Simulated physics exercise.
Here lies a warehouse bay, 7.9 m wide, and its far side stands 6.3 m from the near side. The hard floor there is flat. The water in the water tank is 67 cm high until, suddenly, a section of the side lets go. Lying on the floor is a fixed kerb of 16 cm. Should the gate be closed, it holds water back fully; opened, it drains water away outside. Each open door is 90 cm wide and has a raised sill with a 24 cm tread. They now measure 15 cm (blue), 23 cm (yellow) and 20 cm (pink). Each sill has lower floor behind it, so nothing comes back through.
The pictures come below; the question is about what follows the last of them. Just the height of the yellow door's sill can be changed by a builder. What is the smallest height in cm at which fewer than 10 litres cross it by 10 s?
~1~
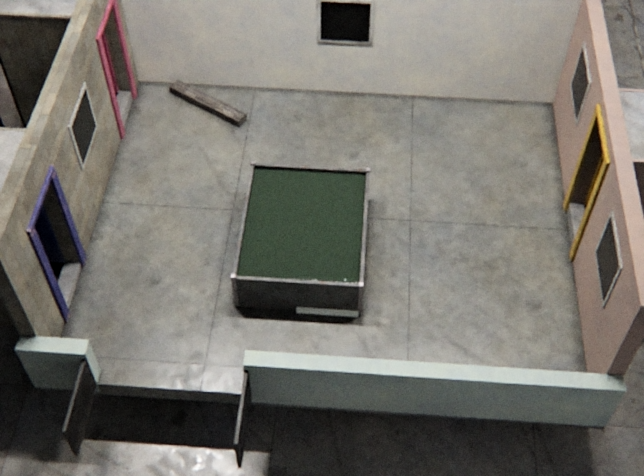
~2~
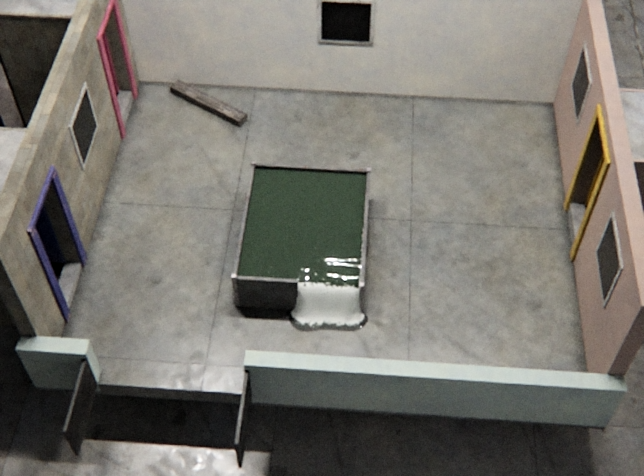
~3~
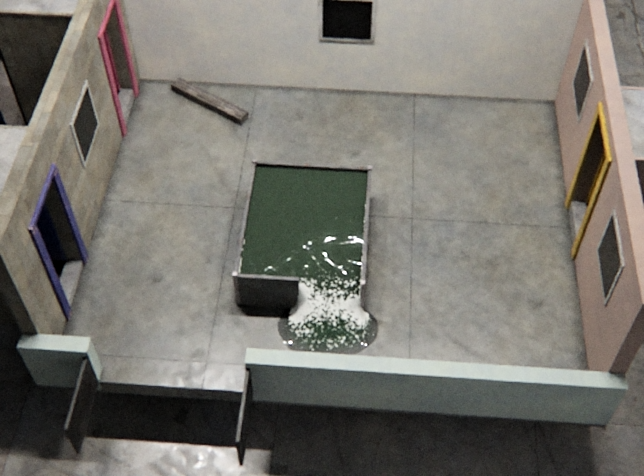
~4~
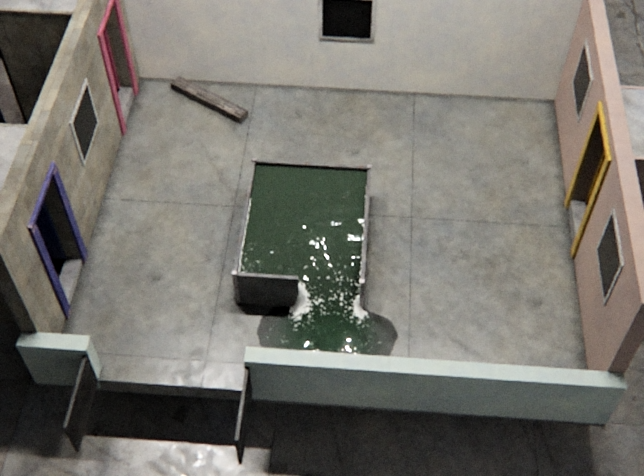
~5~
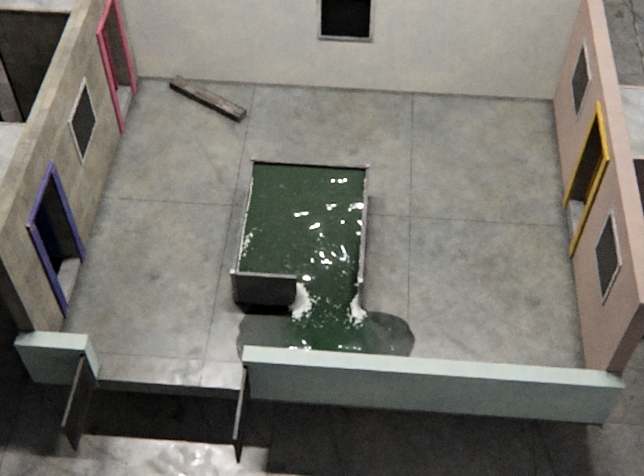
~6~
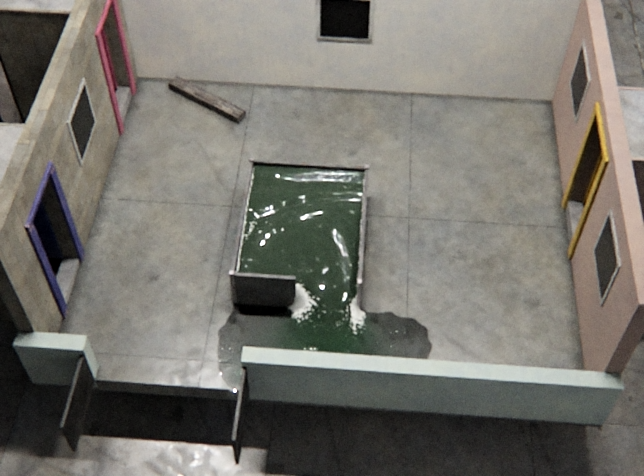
About 5 cm.
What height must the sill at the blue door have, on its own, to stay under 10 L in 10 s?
Blue door, minimum about 11.0 cm.
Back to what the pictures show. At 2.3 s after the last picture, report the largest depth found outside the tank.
It gets to close to 31 centimetres there.
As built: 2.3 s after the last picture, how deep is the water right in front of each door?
Before blue it's 16 cm, before yellow 5 cm, before pink 0 cm.
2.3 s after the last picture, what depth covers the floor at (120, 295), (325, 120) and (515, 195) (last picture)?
Around 2 cm, 0 cm and 0 cm.
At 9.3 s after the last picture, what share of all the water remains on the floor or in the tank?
Around 92 per cent of the water.
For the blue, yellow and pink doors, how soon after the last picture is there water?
Times: Blue = 1.8 s, yellow = 2.0 s, pink = 3.6 s.
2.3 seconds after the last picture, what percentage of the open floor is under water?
Approximately 35 %.
Then, 0.7 s after the last picture water covers 10 % of the floor, deepest (47 cm) near (330, 371); it has not reached the yellow door.
Then, 2.3 s after the last picture water covers 35 % of the floor, deepest (31 cm) near (330, 371); 5 cm at the yellow door, 0 litres in over its 23 cm sill.
Then, 9.3 s after the last picture water covers 95 % of the floor, deepest (17 cm) near (193, 86); 4 cm at the yellow door, 0 litres in over its 23 cm sill.
At the yellow door as built, the water peaked near 9 cm, 3.1 s after the last picture.
Run again over the same 10 s with other heights there, 19 litres in over 4 cm, 8 litres over 5.5 cm. The limit of 10 litres is kept from about 5 cm up.
